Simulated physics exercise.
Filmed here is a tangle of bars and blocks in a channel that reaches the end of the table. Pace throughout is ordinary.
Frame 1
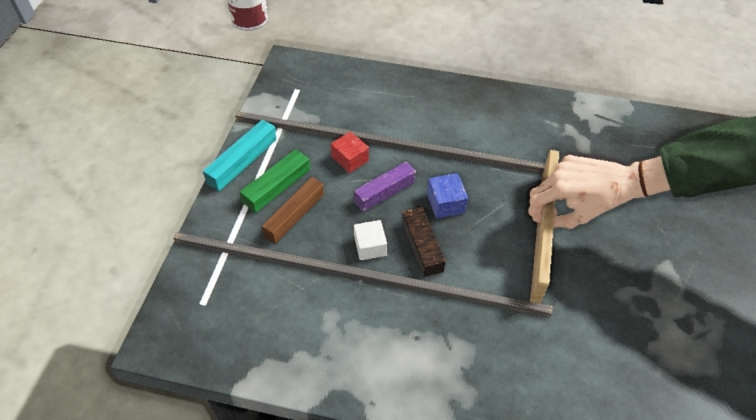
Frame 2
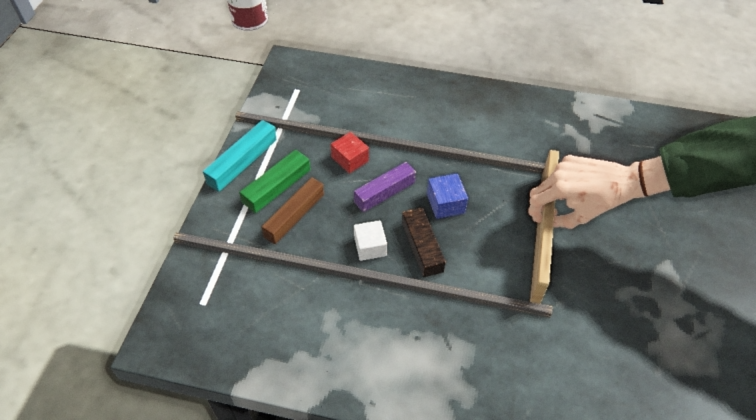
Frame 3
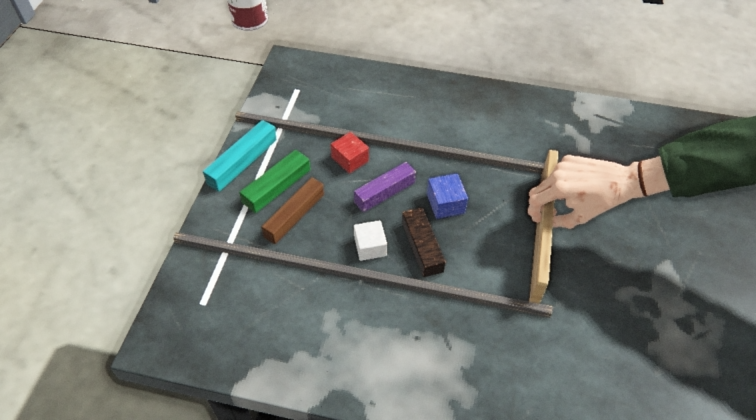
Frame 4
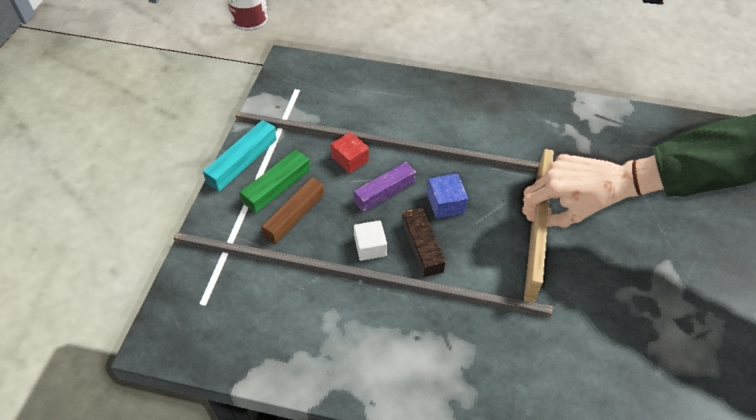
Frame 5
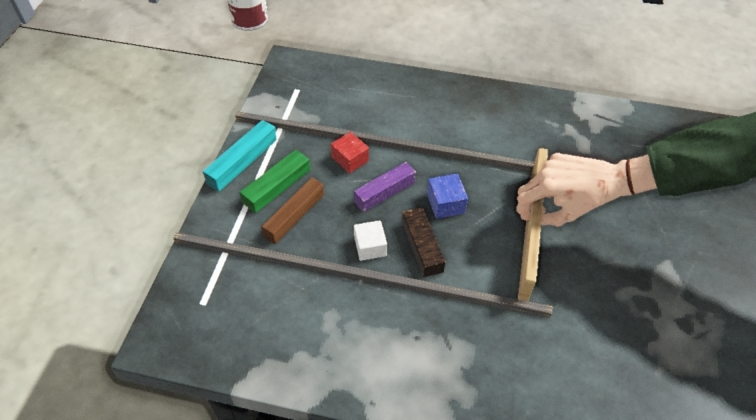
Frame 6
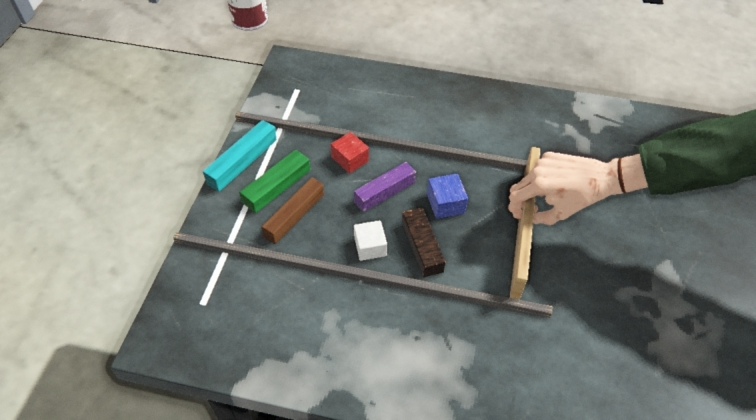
A hand slides a wooden board slightly left toward colourful blocks and bars that stay still.
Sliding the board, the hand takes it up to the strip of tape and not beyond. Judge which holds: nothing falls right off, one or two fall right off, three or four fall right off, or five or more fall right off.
I expect three or else four of them will drop off.
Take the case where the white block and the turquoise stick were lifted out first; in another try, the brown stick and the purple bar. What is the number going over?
First 2, then 1.
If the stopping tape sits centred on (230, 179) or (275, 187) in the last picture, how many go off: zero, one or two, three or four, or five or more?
Number down, tape by tape: At least five / just one or two.
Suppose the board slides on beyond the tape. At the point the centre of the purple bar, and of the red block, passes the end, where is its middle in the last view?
I reckon its middle sits around (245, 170) and then around (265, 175).
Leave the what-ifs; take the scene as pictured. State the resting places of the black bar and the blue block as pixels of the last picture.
Black bar at (233, 204), blue block at (249, 157).
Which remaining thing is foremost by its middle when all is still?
Purple bar.
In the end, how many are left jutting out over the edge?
I get 0.
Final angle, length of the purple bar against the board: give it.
Roughly 0°.
Early on, none off yet; turquoise stick at rest near (241, 155); green stick at rest near (276, 181); brown stick at rest near (294, 210).
Finally, the number that fall off is three or four; lost, red block, brown stick, green stick and turquoise stick.
